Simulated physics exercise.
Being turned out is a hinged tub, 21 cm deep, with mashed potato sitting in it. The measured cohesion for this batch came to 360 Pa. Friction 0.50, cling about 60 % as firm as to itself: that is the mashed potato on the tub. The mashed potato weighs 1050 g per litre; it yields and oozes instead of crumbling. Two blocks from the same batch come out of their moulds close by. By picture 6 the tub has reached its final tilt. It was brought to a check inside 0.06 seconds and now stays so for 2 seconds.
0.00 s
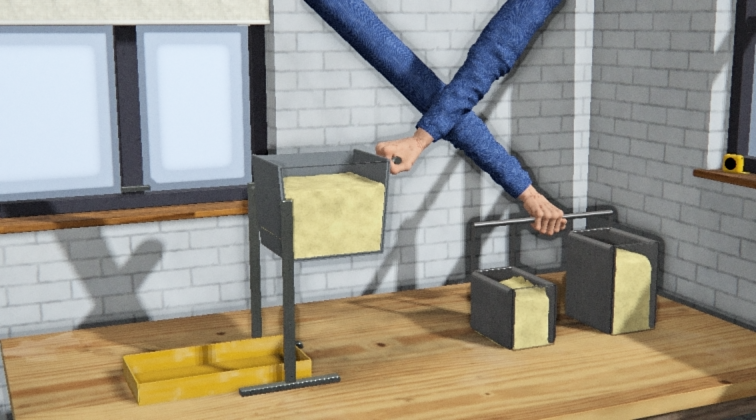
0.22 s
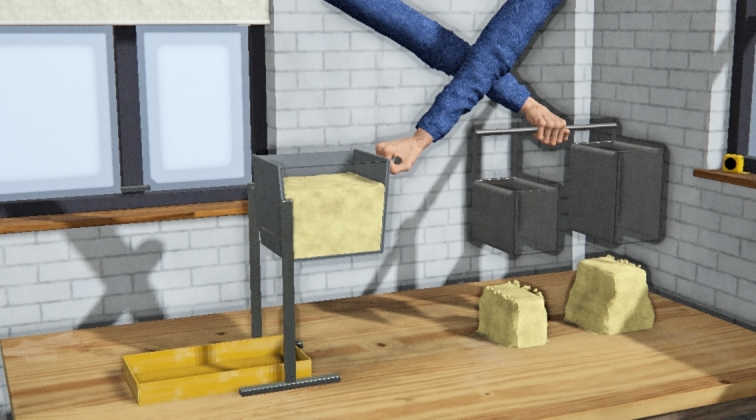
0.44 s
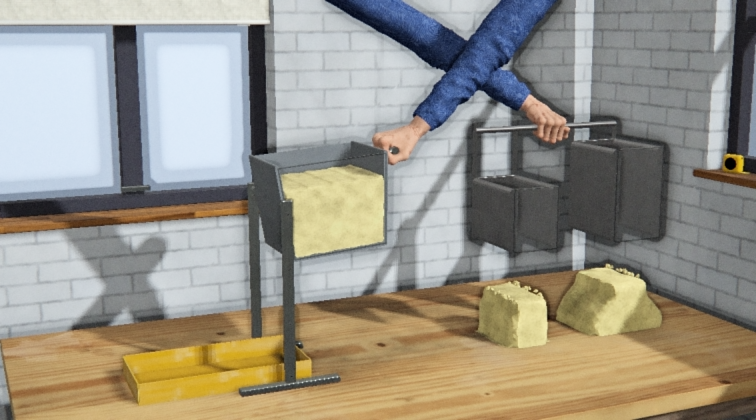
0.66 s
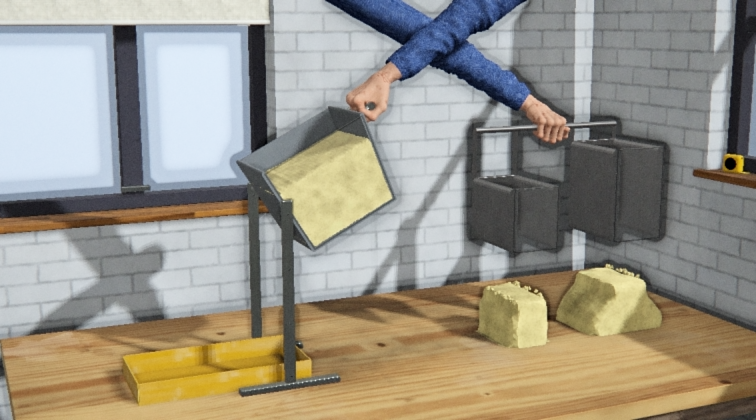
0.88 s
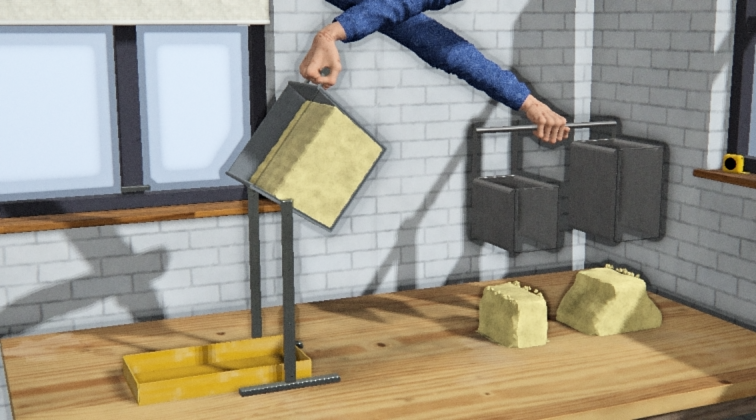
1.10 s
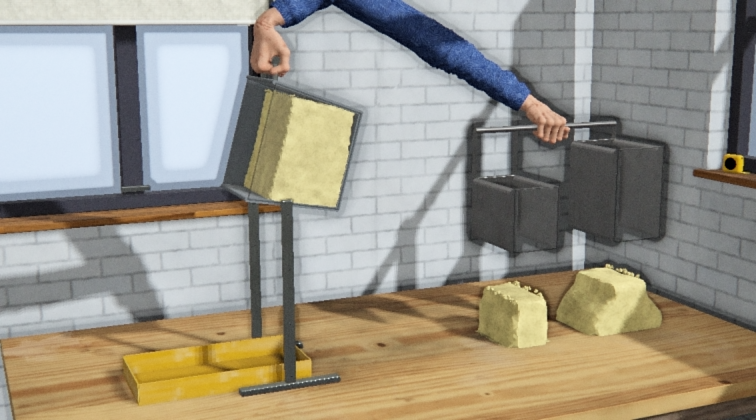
The clip shows one hand lifting two grey moulds off pale yellow blocks, the larger of which slumps, while another hand tilts a grey tub of the same soft material steeply leftward above a yellow tray.
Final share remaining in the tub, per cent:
Near 86 %.
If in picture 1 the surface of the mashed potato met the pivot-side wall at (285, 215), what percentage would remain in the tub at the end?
That works out near 100 %.
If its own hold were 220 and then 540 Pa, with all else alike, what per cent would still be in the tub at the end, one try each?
Roughly 65 % followed by roughly 100 %.
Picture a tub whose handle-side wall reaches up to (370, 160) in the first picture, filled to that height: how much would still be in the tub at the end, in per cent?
Roughly 100 %.
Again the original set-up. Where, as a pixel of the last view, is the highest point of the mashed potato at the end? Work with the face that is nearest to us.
Roughly at pixel (313, 133).
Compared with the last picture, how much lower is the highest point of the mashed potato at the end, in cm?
Roughly 8 cm.
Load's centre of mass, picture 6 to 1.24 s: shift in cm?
Distance: About 3 cm.
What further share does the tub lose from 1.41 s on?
Roughly 10 percent of the load.
By 1.24 s, the tub is at 75 degrees and holds 100 %.
By 1.41 s, the tub is at 75 degrees and holds 97 %.
By 1.58 s, the tub is at 75 degrees and holds 93 %.
By 1.75 s, the tub is at 75 degrees and holds 91 %.
By 3.10 s, at the end, the tub is at 75 degrees and holds 86 %.
